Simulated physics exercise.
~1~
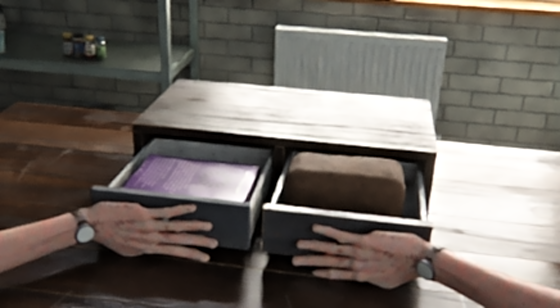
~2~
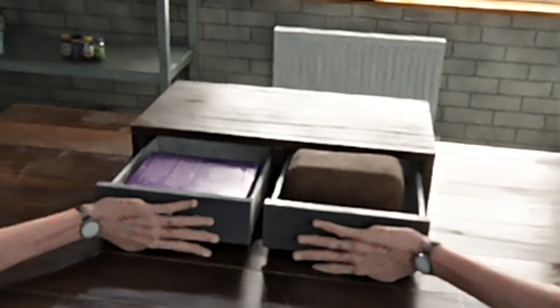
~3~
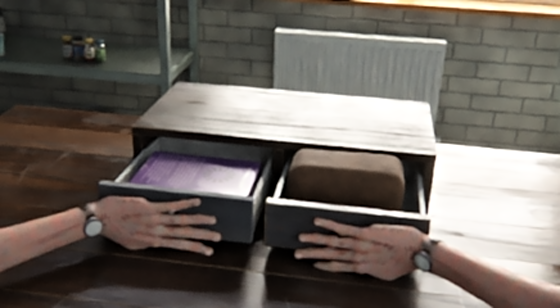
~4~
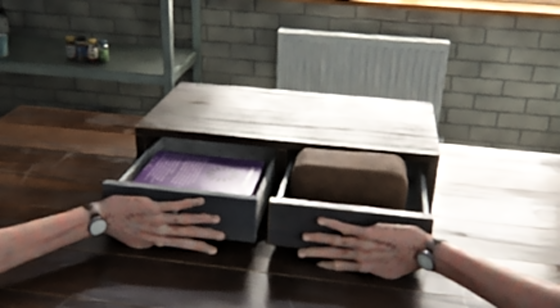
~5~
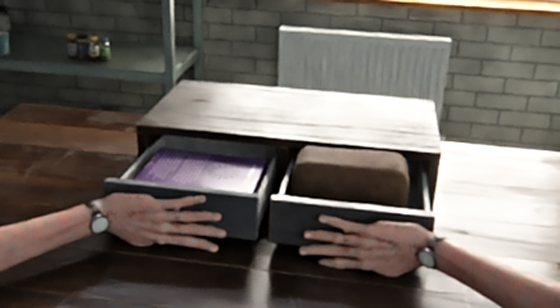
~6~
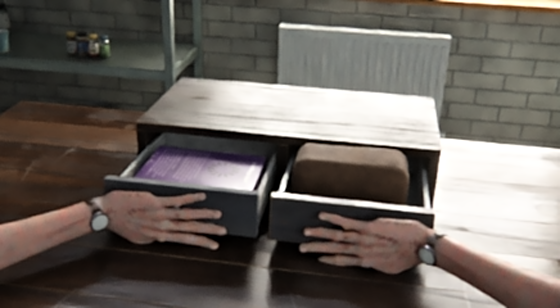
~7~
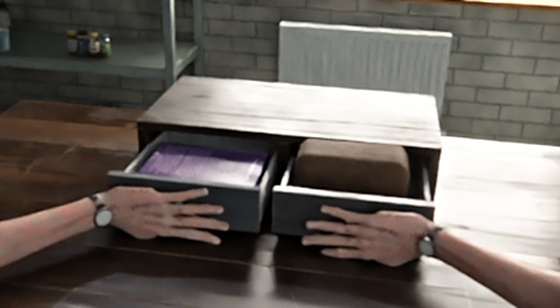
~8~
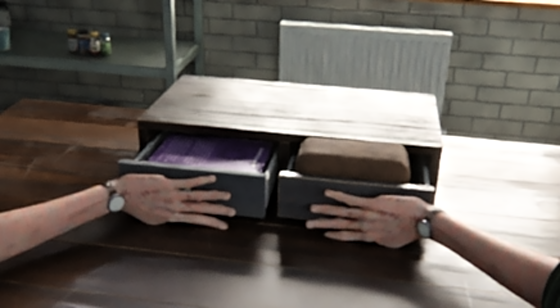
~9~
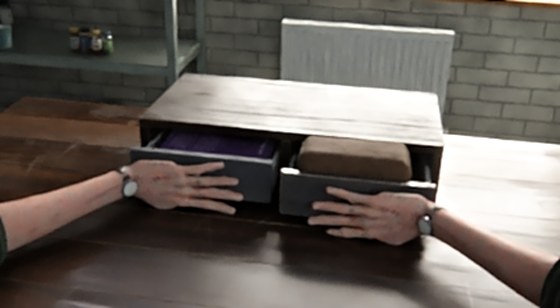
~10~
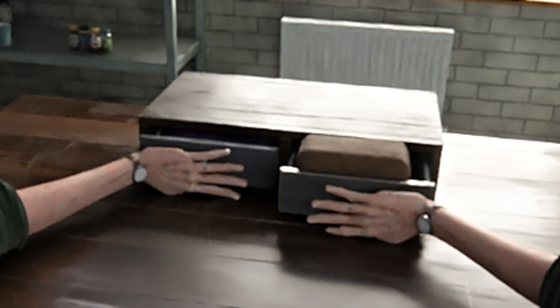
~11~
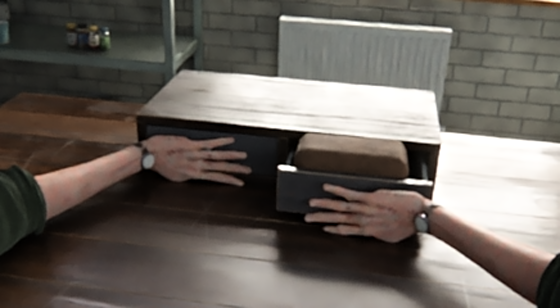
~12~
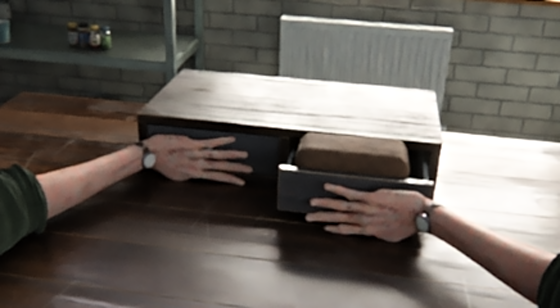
Two grey drawers stand open in a small, low wooden chest on a dark plank table, seen from the front and slightly above in a gently swaying view. A purple packet lies in the left drawer and a brown loaf-like block fills the right, with a pale radiator, brick wall and metal shelf behind. Two hands wearing wristwatches rest against the drawer fronts, then push both inwards. The right drawer soon stops, still ajar, while the left keeps sliding and hides the packet. Finally, the left drawer is shut flush, and the right remains partly open with its block showing.
